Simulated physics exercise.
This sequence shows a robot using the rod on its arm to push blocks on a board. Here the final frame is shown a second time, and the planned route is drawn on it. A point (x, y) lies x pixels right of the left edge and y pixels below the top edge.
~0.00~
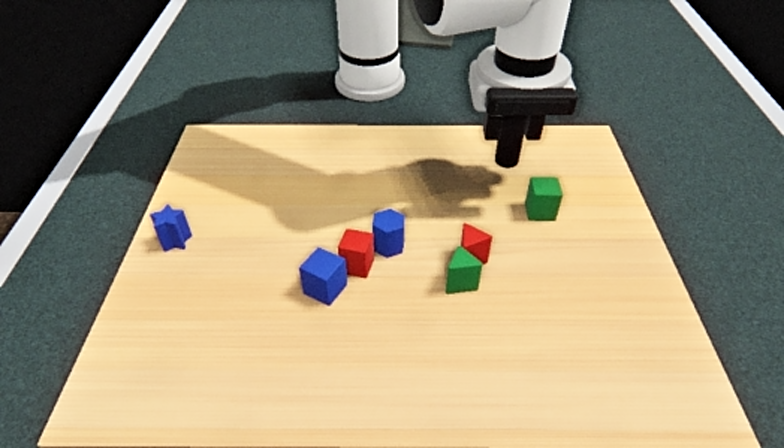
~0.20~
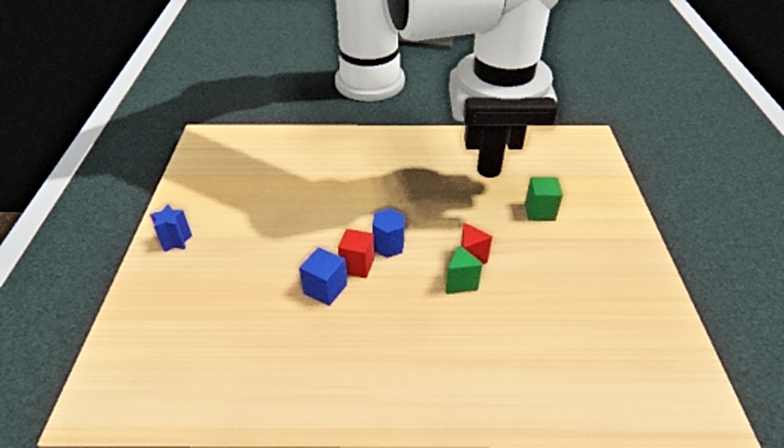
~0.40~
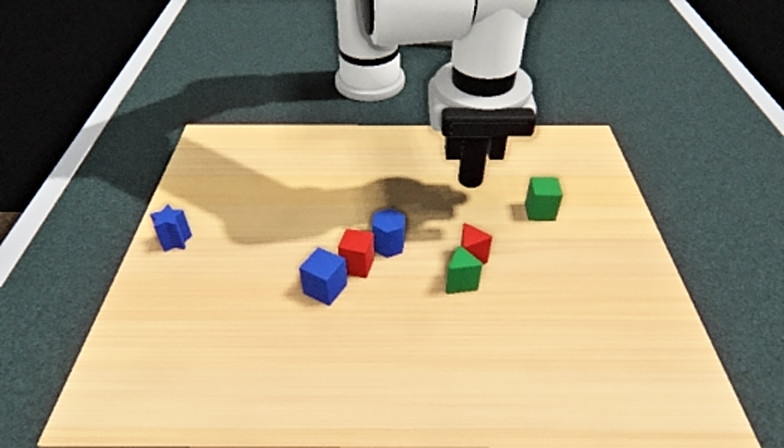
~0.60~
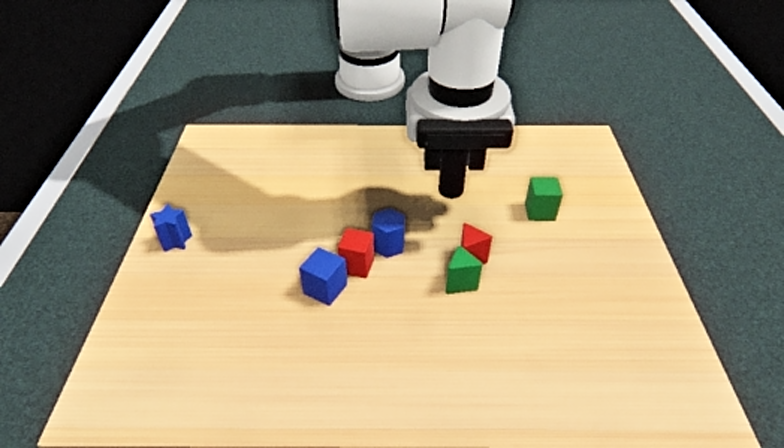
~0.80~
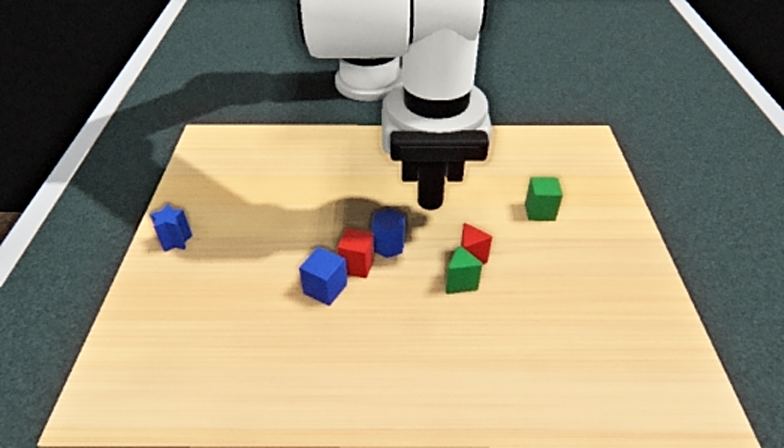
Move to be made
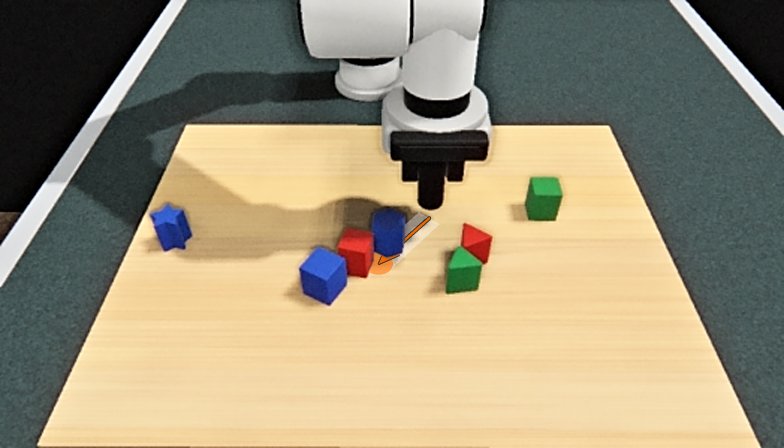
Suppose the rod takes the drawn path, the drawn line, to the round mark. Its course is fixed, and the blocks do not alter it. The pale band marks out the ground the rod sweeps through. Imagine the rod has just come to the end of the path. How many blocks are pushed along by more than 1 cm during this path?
Going by the path, three or more of them shift by more than about 1 cm.
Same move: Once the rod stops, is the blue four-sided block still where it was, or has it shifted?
It ends up somewhere else.
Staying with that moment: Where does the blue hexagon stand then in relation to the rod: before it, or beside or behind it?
The rod still has it in front.
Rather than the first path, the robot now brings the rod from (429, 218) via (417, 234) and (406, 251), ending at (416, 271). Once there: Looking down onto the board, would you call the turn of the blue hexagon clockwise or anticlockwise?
Turns clockwise.
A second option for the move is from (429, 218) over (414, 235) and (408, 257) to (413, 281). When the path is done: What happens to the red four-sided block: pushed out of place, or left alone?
When the path is over, the red four-sided block has left its spot.
The drawn path runs straight from (429, 218) to (379, 264).
On the path given first. Halfway along, rod at (404, 226); red four-sided block at (351, 241); blue hexagon at (378, 226), turned 10° clockwise.
At the end, rod at (378, 249); blue four-sided block at (293, 278), turned 15° clockwise; red four-sided block at (318, 260), turned 30° clockwise; blue hexagon at (350, 249), turned 15° clockwise; red triangle not moved.
